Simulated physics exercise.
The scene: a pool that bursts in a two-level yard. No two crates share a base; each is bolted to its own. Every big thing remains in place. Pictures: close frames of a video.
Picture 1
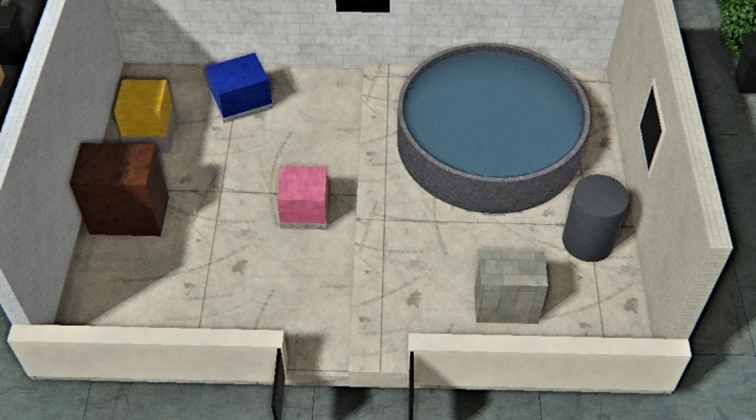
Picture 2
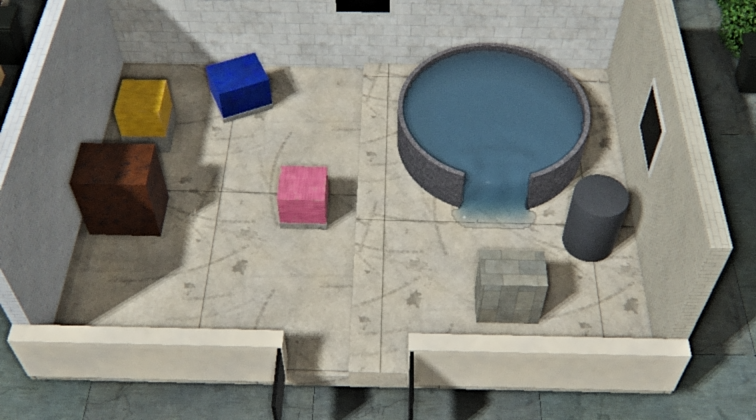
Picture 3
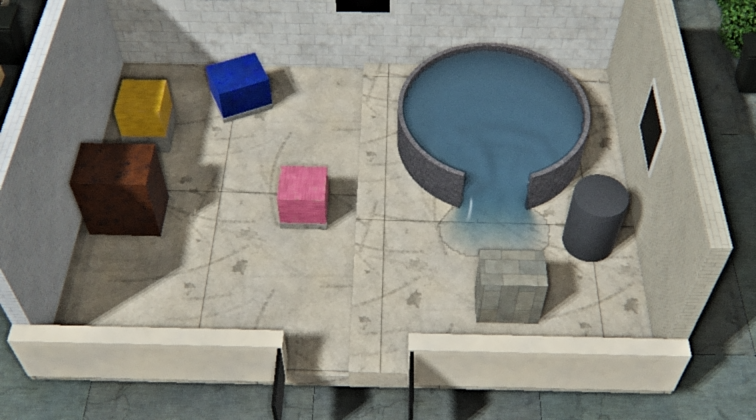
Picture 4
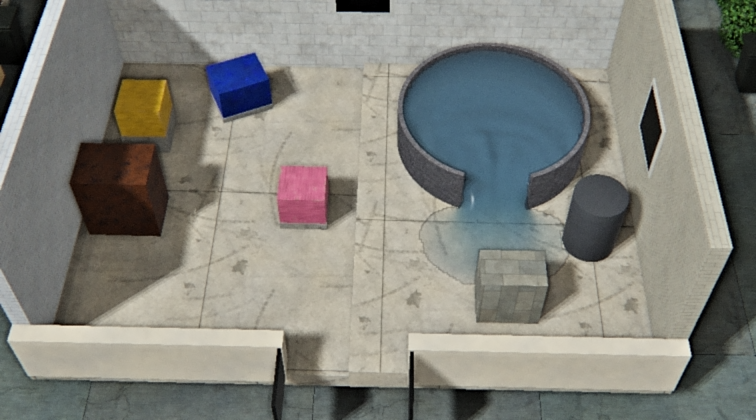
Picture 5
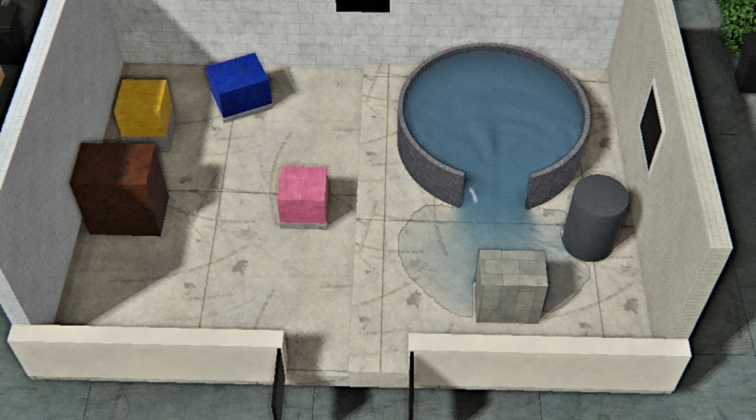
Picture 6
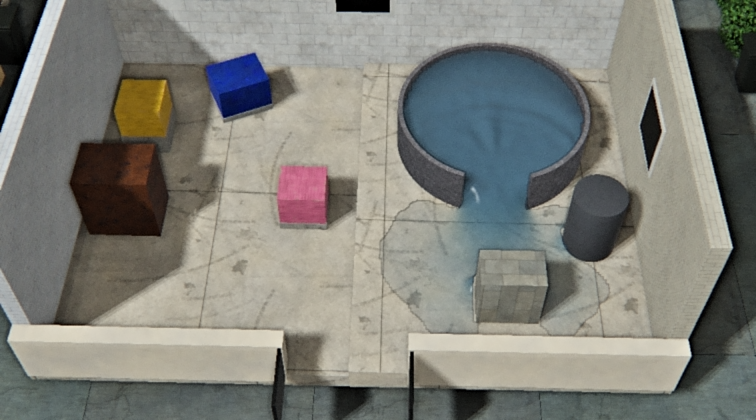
A round pool's front wall opened and water poured out through the gap, spreading over the pale floor and around the gray block in front, while the colored crates on the left stayed still.
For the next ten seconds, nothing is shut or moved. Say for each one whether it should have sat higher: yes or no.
Pink crate - no; yellow crate - no; blue crate - no.
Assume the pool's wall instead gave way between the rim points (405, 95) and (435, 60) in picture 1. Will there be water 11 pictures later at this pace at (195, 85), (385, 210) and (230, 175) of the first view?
First: Reached by the flood. Second: Spared by the leak. Third: Reached by the flood.
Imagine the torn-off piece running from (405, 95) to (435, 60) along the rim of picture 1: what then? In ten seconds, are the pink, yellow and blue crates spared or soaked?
Then the pink crate gets flooded, the yellow crate is untouched and the blue crate gets flooded.
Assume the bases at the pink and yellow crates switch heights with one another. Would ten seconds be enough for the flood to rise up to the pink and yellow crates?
Pink crate: Untouched; yellow crate: Untouched.
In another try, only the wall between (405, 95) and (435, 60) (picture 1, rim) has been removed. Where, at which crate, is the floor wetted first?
That would be the blue crate.
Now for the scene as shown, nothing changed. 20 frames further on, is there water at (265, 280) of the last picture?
Lab note: Spot reads soaked.
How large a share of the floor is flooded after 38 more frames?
My estimate is roughly 60 percent.
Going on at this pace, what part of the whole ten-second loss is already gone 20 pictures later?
I'd say about 45 per cent.
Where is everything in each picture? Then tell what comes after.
The first picture shows the pool at (493, 111) is whole and still.
In the second picture, water pours out at (495, 198) and has run to (529, 220).
In the third picture, water pours out at (494, 201) and has run to a hidden place.
In the fourth picture, water pours out at (494, 202) and has run to a hidden place.
In the fifth picture, the front is at (458, 308), out from the gap at (494, 202).
In the sixth picture, water pours out at (495, 201) and has run to a hidden place.
A moment on, water covers 20 % of the floor; the pink crate not reached, the yellow crate not reached, the blue crate not reached.
Next, water covers 30 % of the floor; the pink crate not reached, the yellow crate not reached, the blue crate not reached.
Then, water covers 45 % of the floor; the pink crate not reached, the yellow crate not reached, the blue crate not reached.
Later, water covers 60 % of the floor; the pink crate water round its plinth, the yellow crate water round its plinth, the blue crate not reached.
In the end, water covers 95 % of the floor; the pink crate stayed above the water, the yellow crate stayed above the water, the blue crate stayed above the water.
